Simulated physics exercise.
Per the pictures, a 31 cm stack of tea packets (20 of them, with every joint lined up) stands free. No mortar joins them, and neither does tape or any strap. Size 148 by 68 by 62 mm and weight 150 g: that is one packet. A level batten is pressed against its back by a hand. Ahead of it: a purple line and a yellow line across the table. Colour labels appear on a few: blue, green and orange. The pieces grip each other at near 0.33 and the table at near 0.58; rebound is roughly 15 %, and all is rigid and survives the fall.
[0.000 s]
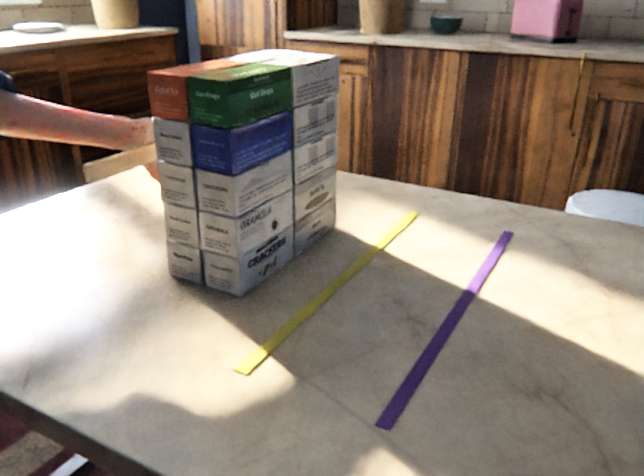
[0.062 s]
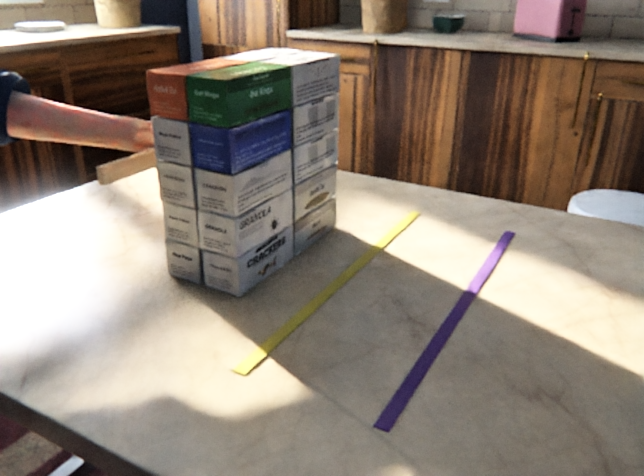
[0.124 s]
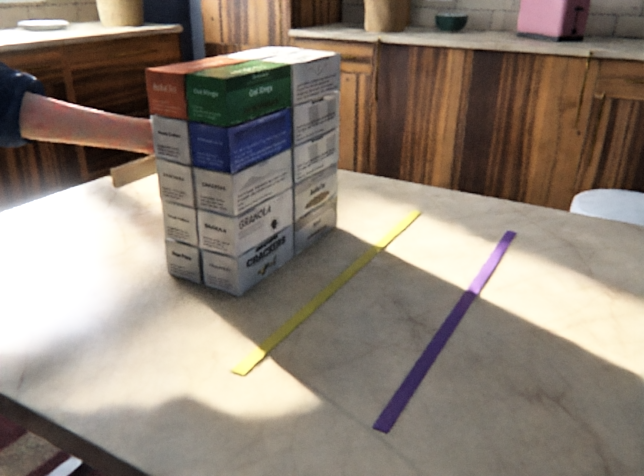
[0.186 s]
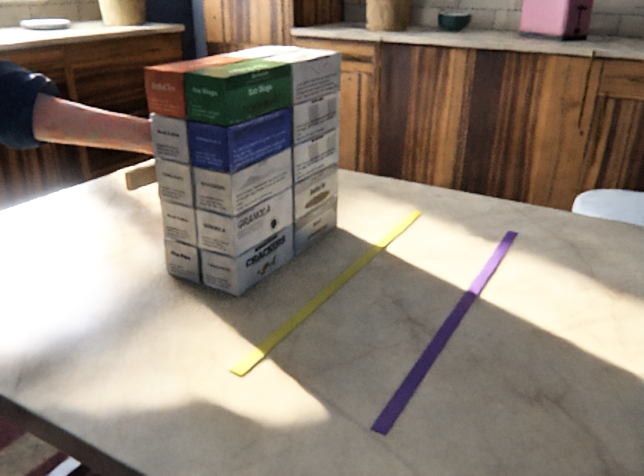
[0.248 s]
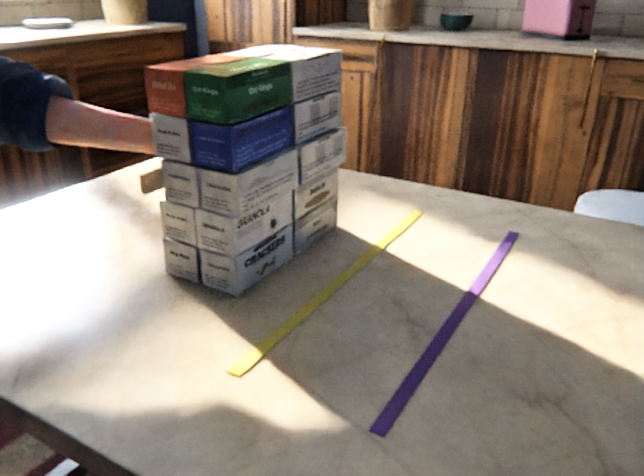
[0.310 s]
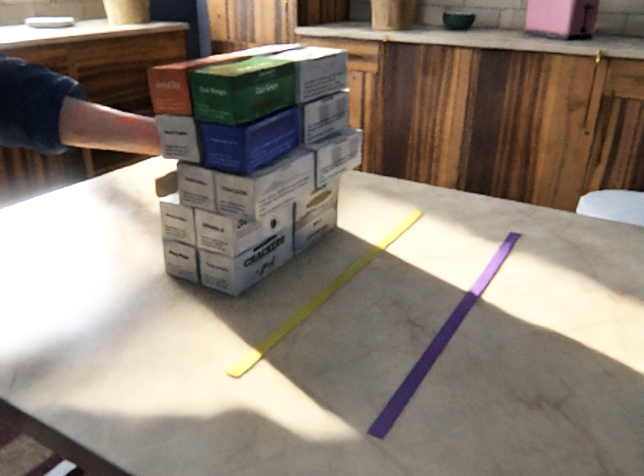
A hand pushes a wooden batten against the stacked boxes, shifting the upper ones rightward.
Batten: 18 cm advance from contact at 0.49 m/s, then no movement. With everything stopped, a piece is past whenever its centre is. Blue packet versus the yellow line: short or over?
That one is going to traverse the line.
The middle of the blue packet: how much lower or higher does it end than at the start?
Lower by close to 18 cm.
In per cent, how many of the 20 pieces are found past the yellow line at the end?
Roughly 40 percent.
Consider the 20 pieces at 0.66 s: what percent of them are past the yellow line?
By that time it is 40 percent.
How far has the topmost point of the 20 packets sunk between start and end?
Lower by close to 12 cm.
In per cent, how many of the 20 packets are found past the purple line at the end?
Roughly 10 % of them end up there.
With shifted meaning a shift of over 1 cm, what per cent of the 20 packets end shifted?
The answer is 70 percent.
After 0.46 s, none of the 20 packets past the yellow line, 16 disturbed; blue packet leaning 6°; orange packet leaning 50°, 35 mm lower.
After 0.66 s, 8 of the 20 packets past the yellow line; blue packet leaning 72°, 13 cm lower; orange packet on its side.
At rest (1.4 s), 8 of the 20 packets past the yellow line; blue packet on its side; green packet upside down; orange packet upside down. As the last picture would show them, middles, blue packet near (416, 297).
